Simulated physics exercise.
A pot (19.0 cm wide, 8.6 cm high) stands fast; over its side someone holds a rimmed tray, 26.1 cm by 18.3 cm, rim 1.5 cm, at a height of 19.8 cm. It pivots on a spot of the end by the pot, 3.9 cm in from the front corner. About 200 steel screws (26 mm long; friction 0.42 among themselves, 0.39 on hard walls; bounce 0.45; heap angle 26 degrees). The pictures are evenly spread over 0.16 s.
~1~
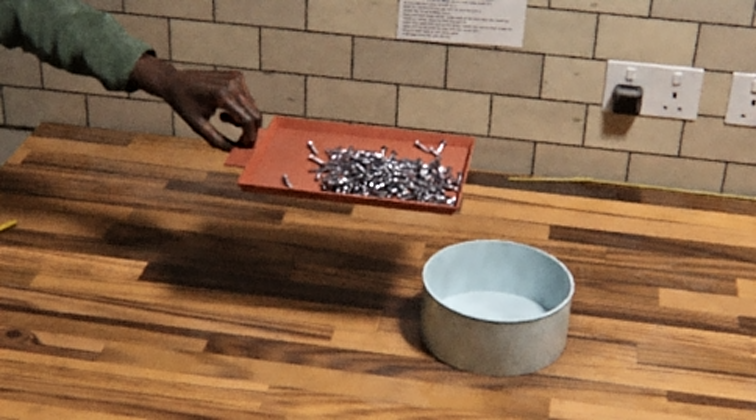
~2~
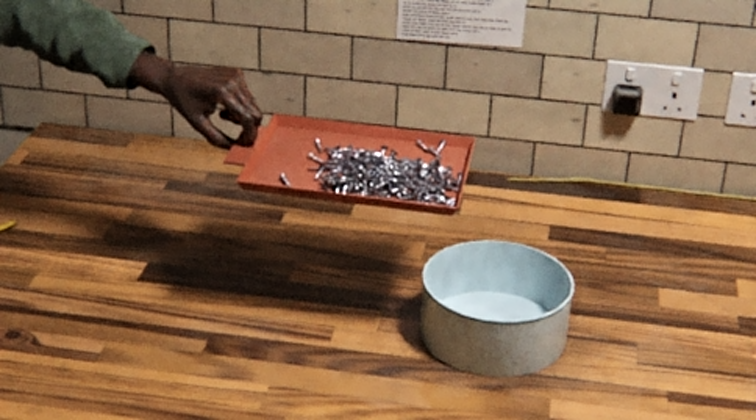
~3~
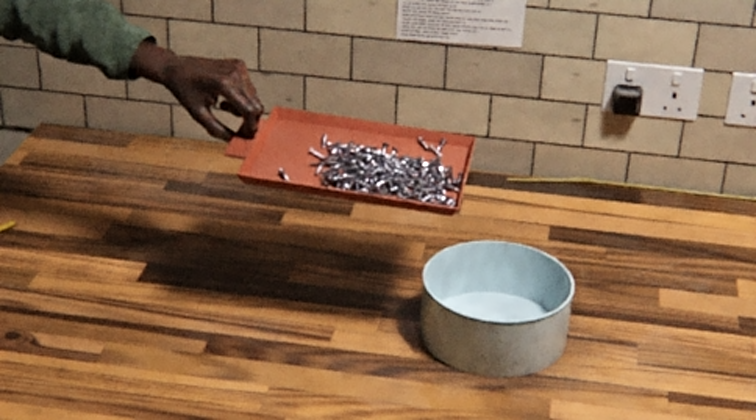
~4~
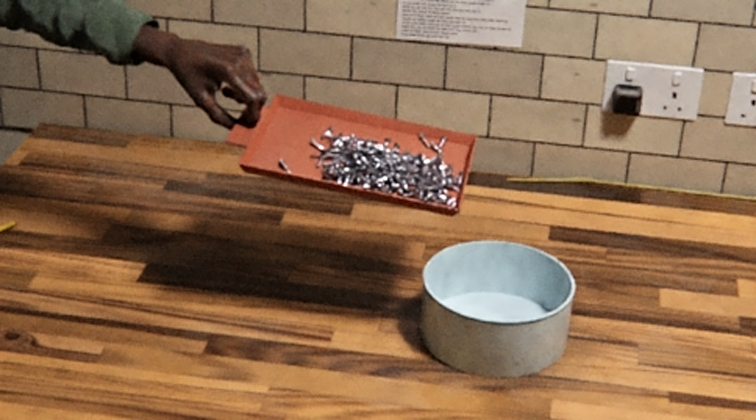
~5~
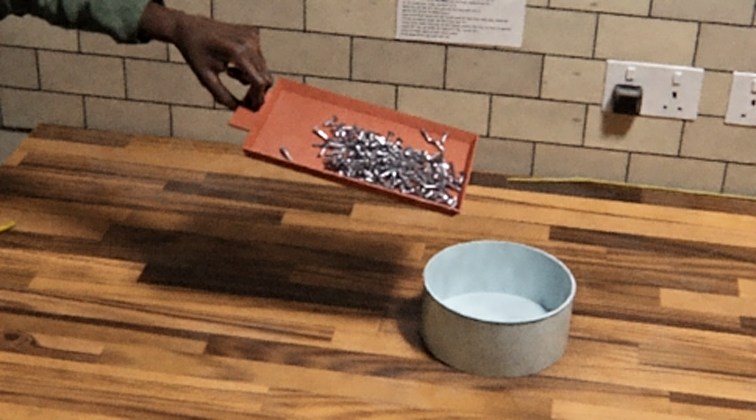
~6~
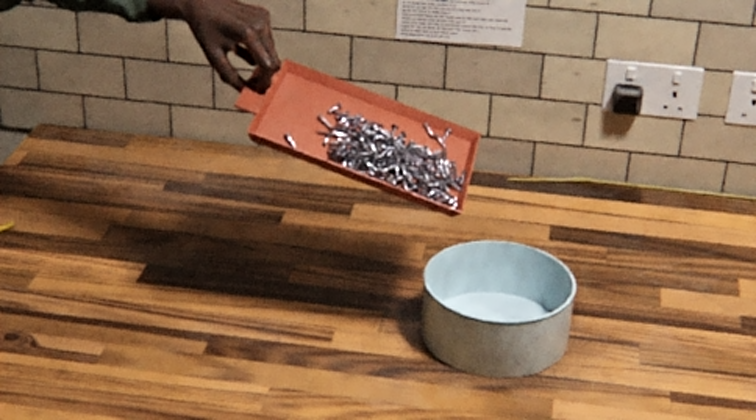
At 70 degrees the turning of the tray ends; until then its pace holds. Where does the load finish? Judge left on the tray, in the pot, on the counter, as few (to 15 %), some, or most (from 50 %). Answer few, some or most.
Tray: Few, pot: Most, counter: Few.
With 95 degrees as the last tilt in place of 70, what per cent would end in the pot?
In that case some 95 per cent.
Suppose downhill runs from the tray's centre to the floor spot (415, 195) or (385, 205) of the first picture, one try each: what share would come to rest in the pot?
About 65 and 20 per cent.
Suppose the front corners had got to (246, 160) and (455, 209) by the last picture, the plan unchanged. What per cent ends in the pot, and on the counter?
Pot 70, counter 25.
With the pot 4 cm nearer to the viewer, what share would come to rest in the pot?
Then about 85 per cent.
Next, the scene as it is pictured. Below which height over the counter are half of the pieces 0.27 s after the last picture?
About 24 cm.
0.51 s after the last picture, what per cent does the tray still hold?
Roughly 5 per cent.
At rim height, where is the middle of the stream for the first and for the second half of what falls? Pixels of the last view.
At about (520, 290), then at (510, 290).
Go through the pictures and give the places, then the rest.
Tray tilt 0 degrees, front corners at (244, 180) and (453, 204); middle of the pieces at (384, 179); pot at (498, 278), in the first frame.
Tray tilt 1 degrees, front corners at (243, 179) and (453, 205); middle of the pieces at (384, 179), in the second frame.
Tray tilt 3 degrees, front corners at (244, 172) and (454, 205), lowest corner right front; middle of the pieces at (384, 177), in the third frame.
Tray tilt 7 degrees, front corners at (245, 161) and (455, 206), lowest corner right front; middle of the pieces at (385, 173), in the fourth frame.
Tray tilt 12 degrees, front corners at (249, 146) and (456, 207), lowest corner right front; middle of the pieces at (387, 167), in the fifth frame.
Tray tilt 17 degrees, front corners at (254, 130) and (457, 208), lowest corner right front; middle of the pieces at (390, 161); pot at (499, 279), in the sixth frame.
Then, 0.16 s after the last picture, tilt 46 degrees; the tray holds 100 %, the pot 0 %.
Then, 0.27 s after the last picture, tilt 64 degrees; the tray holds 100 %, the pot 0 %.
Then, 0.51 s after the last picture, tilt 70 degrees; the tray holds 5 %, the pot 70 %.
In the end, tray 0 %, pot 90 %, counter 5 %.
